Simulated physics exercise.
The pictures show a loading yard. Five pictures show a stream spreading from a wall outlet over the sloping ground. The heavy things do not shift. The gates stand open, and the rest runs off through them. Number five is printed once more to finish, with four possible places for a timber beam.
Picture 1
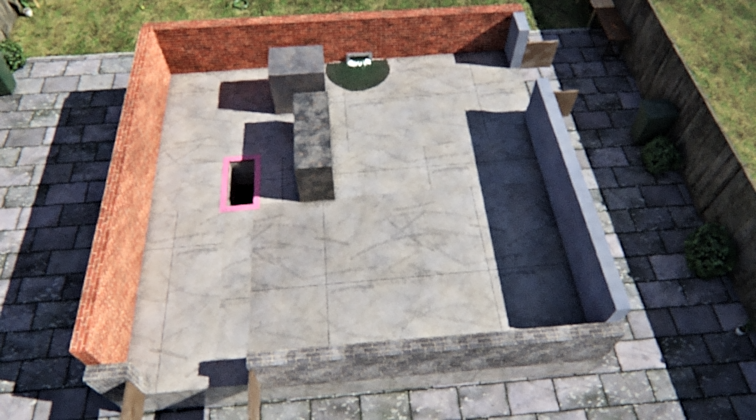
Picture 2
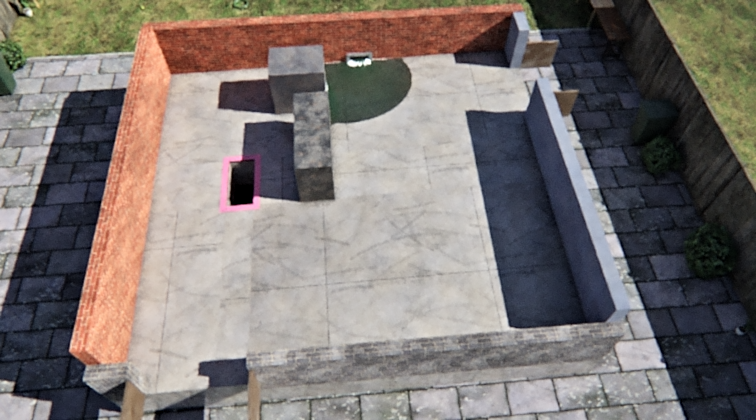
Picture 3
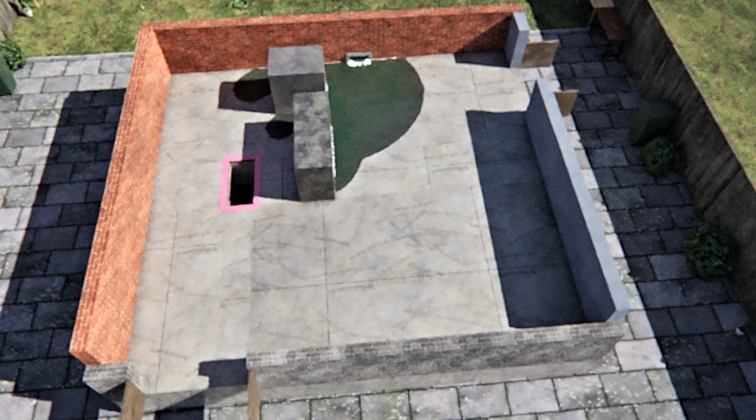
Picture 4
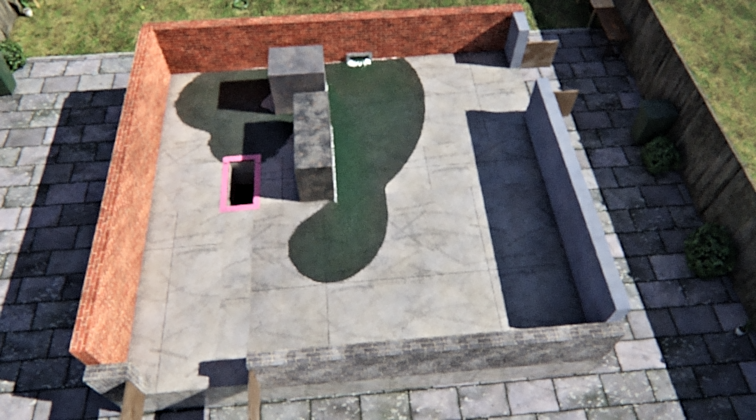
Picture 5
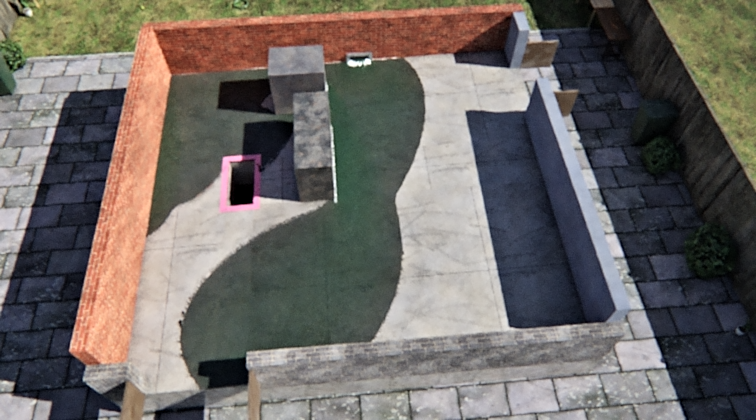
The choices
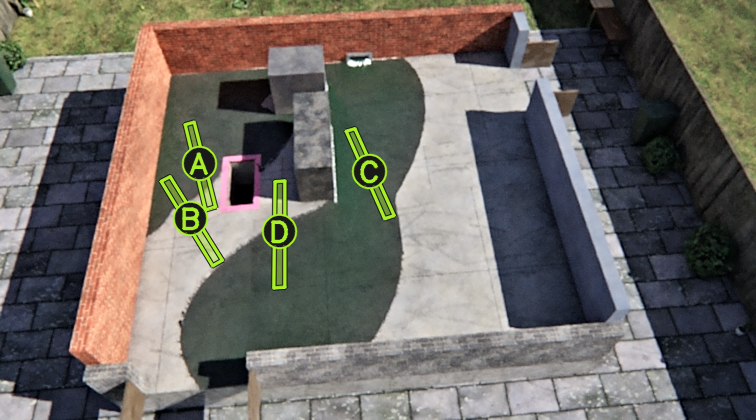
A walled loading yard of pale concrete is seen from high above by a still camera, with dark paving around it. Red brick walls line the back and left, grey walls the front and right, with gaps at front left and back right, two grey blocks and a pink-edged pit inside. Dark green water spreads from a white outfall at the back, rounds the blocks, widens leftward and frontward, and enters the pit.
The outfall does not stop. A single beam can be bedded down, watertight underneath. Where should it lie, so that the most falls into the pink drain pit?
I would pick position A.
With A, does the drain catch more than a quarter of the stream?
No, it does not.
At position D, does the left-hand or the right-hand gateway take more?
The left gate.
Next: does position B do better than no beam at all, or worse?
It is better.
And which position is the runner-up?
The answer is B.
In lime, A from (189, 123) to (210, 208); B from (165, 179) to (217, 262); C from (350, 130) to (389, 217); D from (279, 287) to (279, 181).
For position A, about 15 % of the stream goes into the pink drain pit, about 85 % out by the gates.
For position B, about 9 % of the stream goes into the pink drain pit, about 91 % out by the gates.
For position C, about 5 % of the stream goes into the pink drain pit, about 95 % out by the gates.
For position D, about 4 % of the stream goes into the pink drain pit, about 96 % out by the gates.
